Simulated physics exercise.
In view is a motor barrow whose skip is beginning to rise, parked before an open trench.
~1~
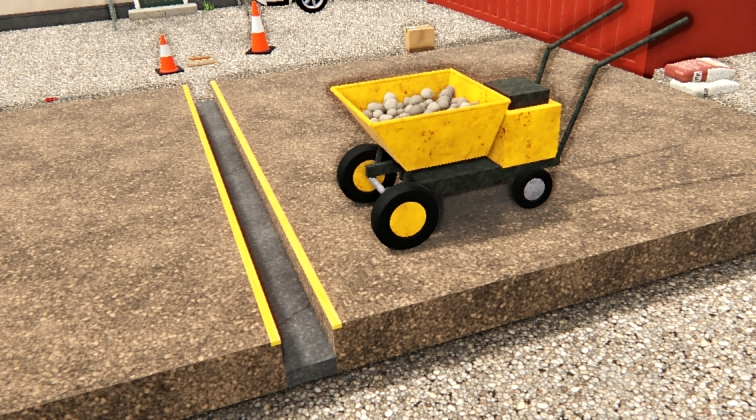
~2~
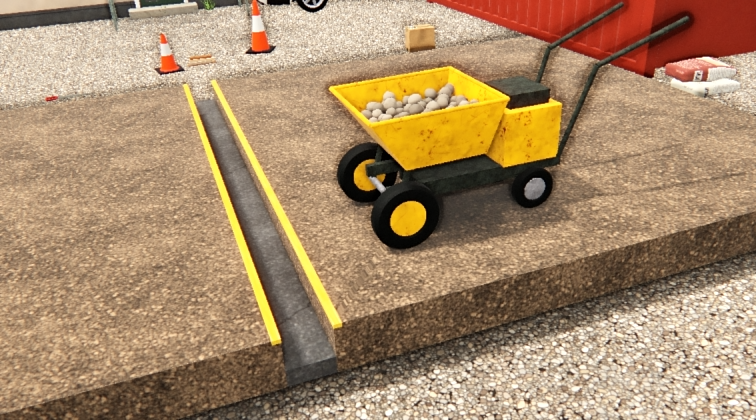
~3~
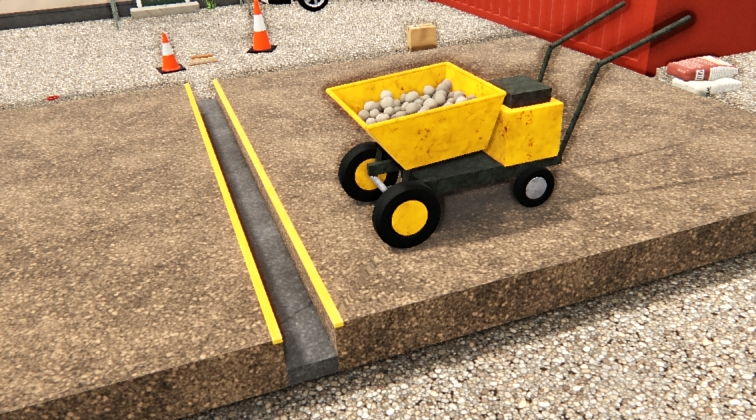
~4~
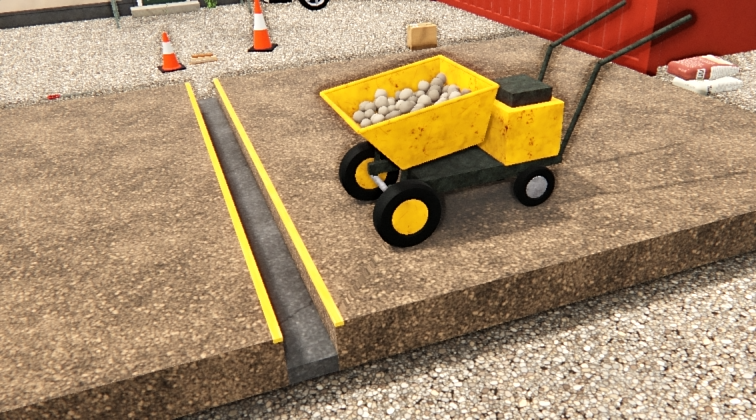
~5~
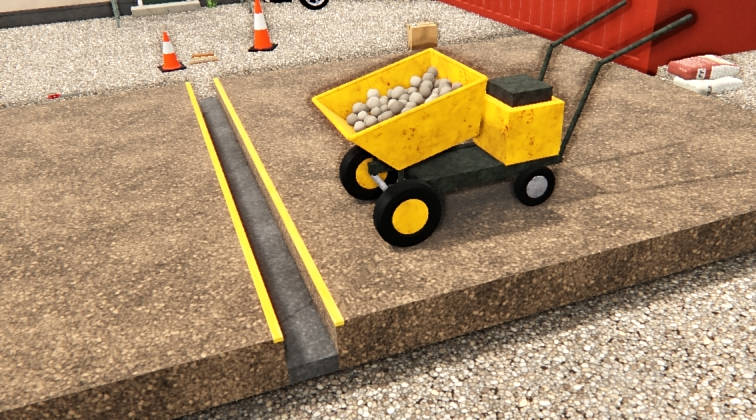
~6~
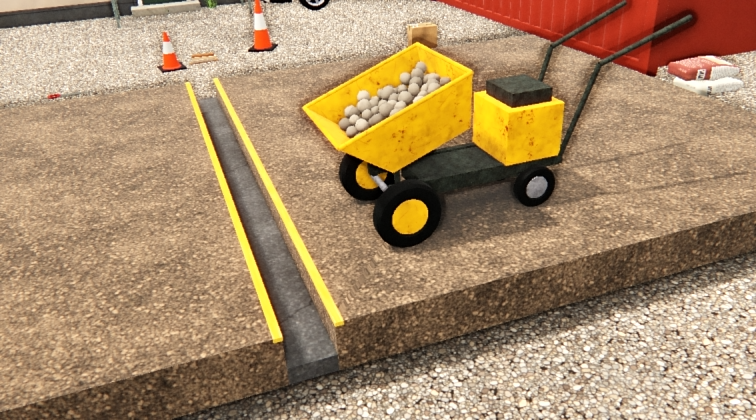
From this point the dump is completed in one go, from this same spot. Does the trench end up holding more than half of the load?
Yes.
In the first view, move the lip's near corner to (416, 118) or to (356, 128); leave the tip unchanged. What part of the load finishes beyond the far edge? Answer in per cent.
First position: Some 0 percent; second position: Some 30 percent.
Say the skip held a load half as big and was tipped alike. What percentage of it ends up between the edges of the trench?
I'd say close to 100 per cent of it.
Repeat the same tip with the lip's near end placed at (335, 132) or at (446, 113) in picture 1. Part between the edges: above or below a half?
Place one, the lesser portion; place two, the lesser portion.
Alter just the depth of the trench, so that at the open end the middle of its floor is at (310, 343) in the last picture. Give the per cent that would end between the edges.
Something close to 70 per cent.
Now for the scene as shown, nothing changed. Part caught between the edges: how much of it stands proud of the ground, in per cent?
Around 20 per cent.
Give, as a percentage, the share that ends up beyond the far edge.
Around 10 per cent.
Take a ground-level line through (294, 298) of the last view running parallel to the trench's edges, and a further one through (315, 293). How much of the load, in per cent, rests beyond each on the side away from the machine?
Estimate: 50 %, then 100 %.
Soon, skip tipped steeply; all in the skip.
A while on, skip tipped right over; most in the skip; a small part in or heaped over the trench; a stray few falling.
Towards the end, skip tipped right over; about a quarter in the skip; about two thirds in or heaped over the trench; a small part beyond it.
Finally, skip tipped right over; a stray few in the skip; a stray few short of the trench; most in or heaped over the trench; a small part beyond it.
